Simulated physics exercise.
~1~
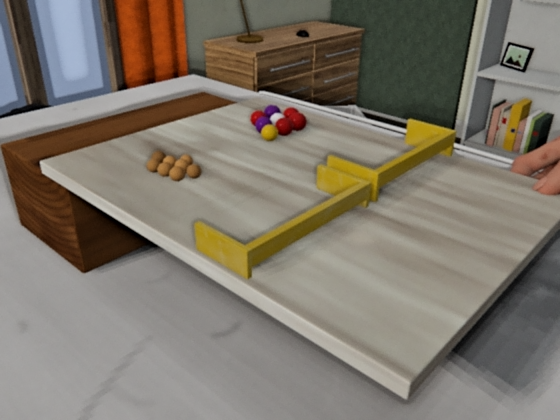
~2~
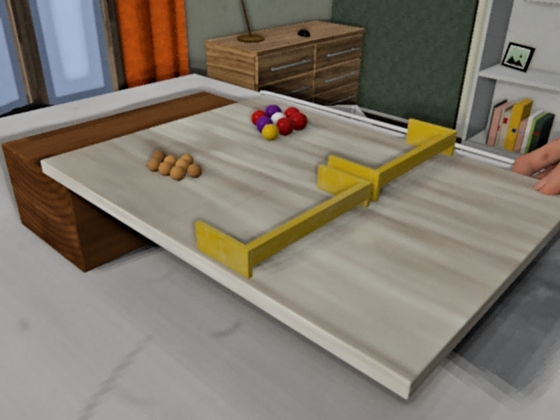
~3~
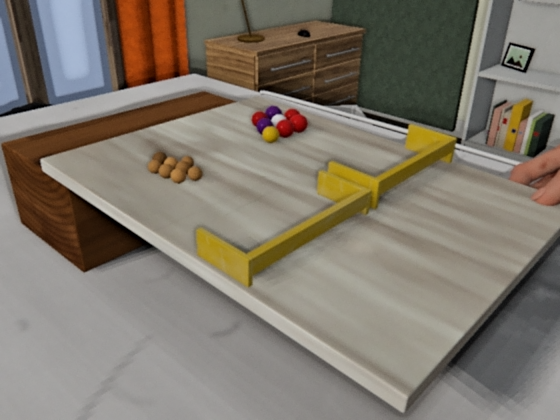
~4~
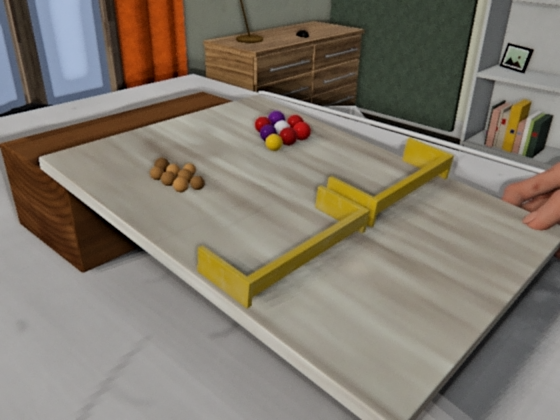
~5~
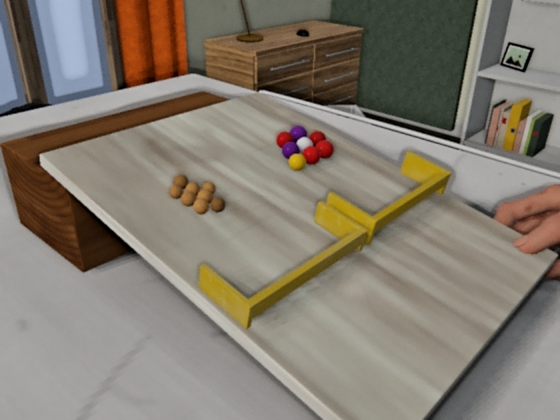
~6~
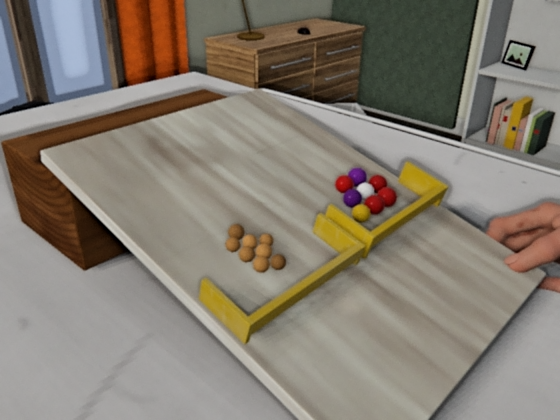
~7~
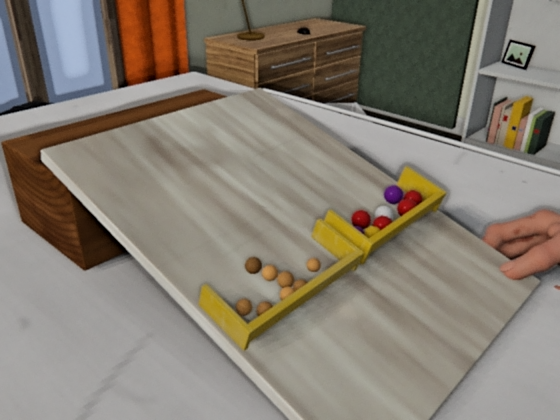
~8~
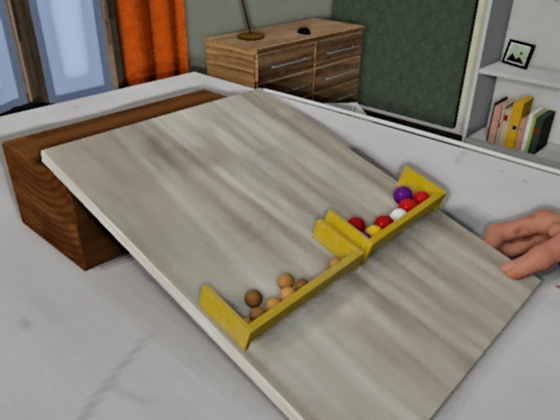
In the video, a hand gradually lowers one end of a pale board propped on a wooden block, and a cluster of brown balls and a cluster of multicoloured balls roll down the steepening slope until each gathers against its own yellow gate.
